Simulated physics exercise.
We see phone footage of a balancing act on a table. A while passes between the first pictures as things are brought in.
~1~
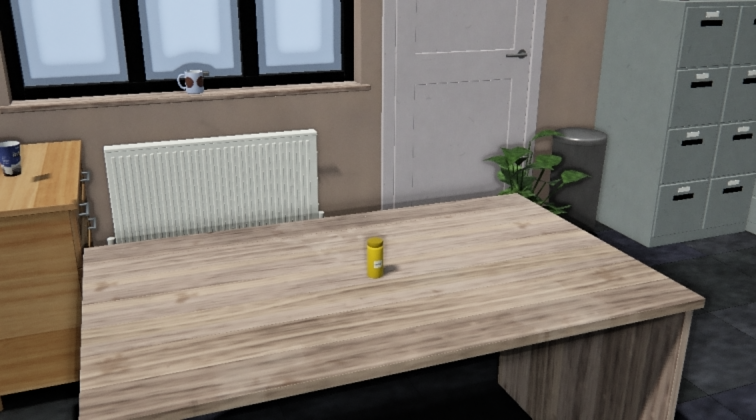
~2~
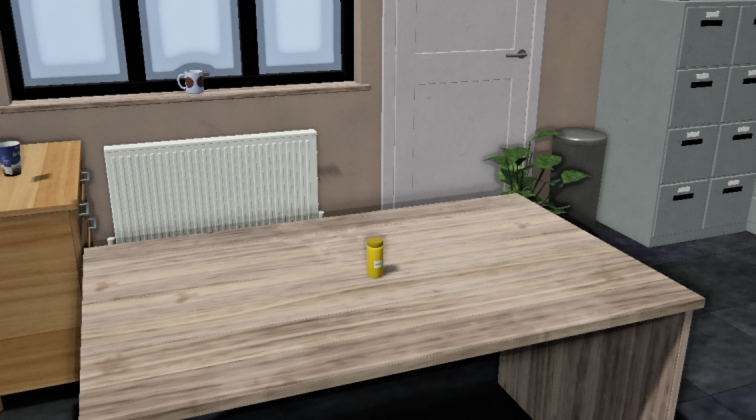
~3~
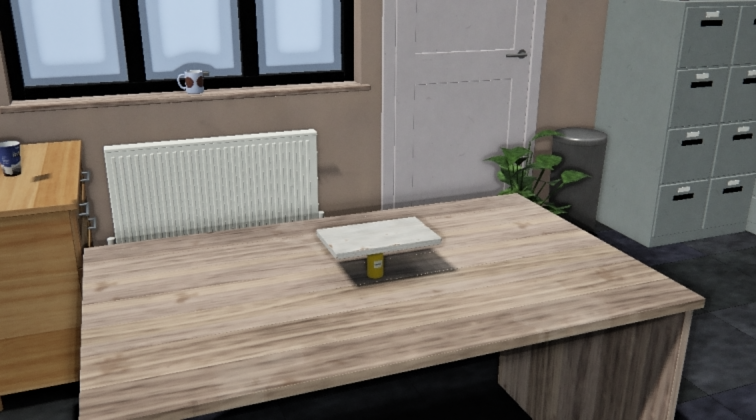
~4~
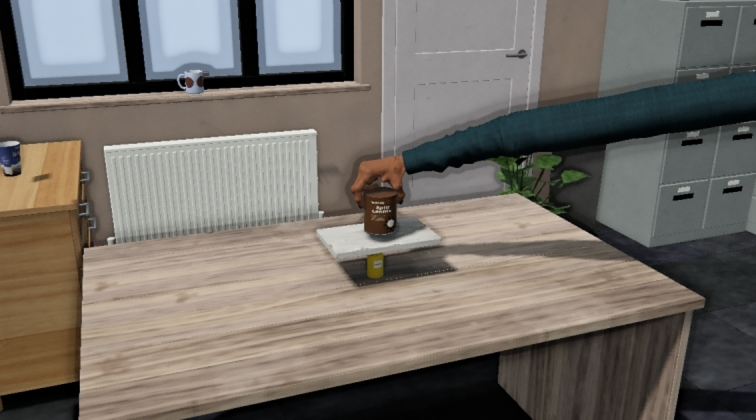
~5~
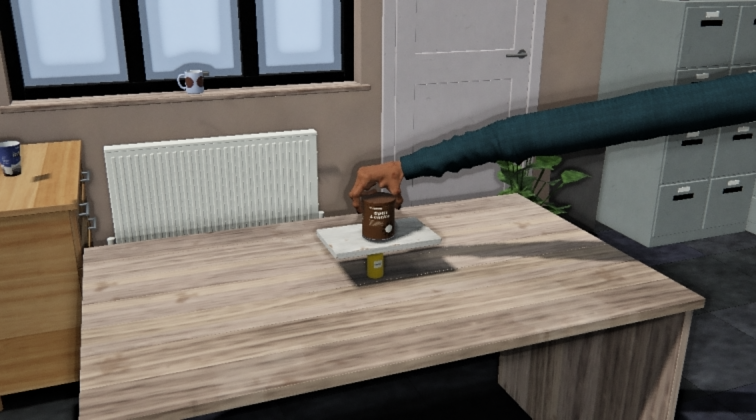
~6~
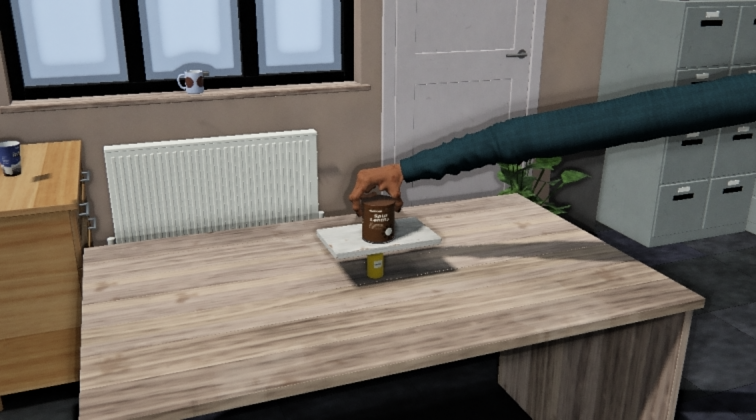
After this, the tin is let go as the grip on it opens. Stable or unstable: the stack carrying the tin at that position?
The result is a standing stack.
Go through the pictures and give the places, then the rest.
In the first frame, the last thing is not in view yet.
In the second frame, the last thing is not in view yet.
In the third frame, the last thing is not in view yet; white board (378, 237).
In the fourth frame, on its way; brown tin (380, 211); white board (378, 237).
In the fifth frame, on its way; brown tin (378, 216); white board (378, 237).
In the sixth frame, set down, still held; brown tin (378, 219); white board (378, 237).
Then, 0.60 s later than the last frame, all is still.
Then, 1.60 s later than the last frame, brown tin resting near (379, 220).
When it is over, all 3 as before. End places, in pixels of the last picture, brown tin near (379, 220). The stack keeps its balance.
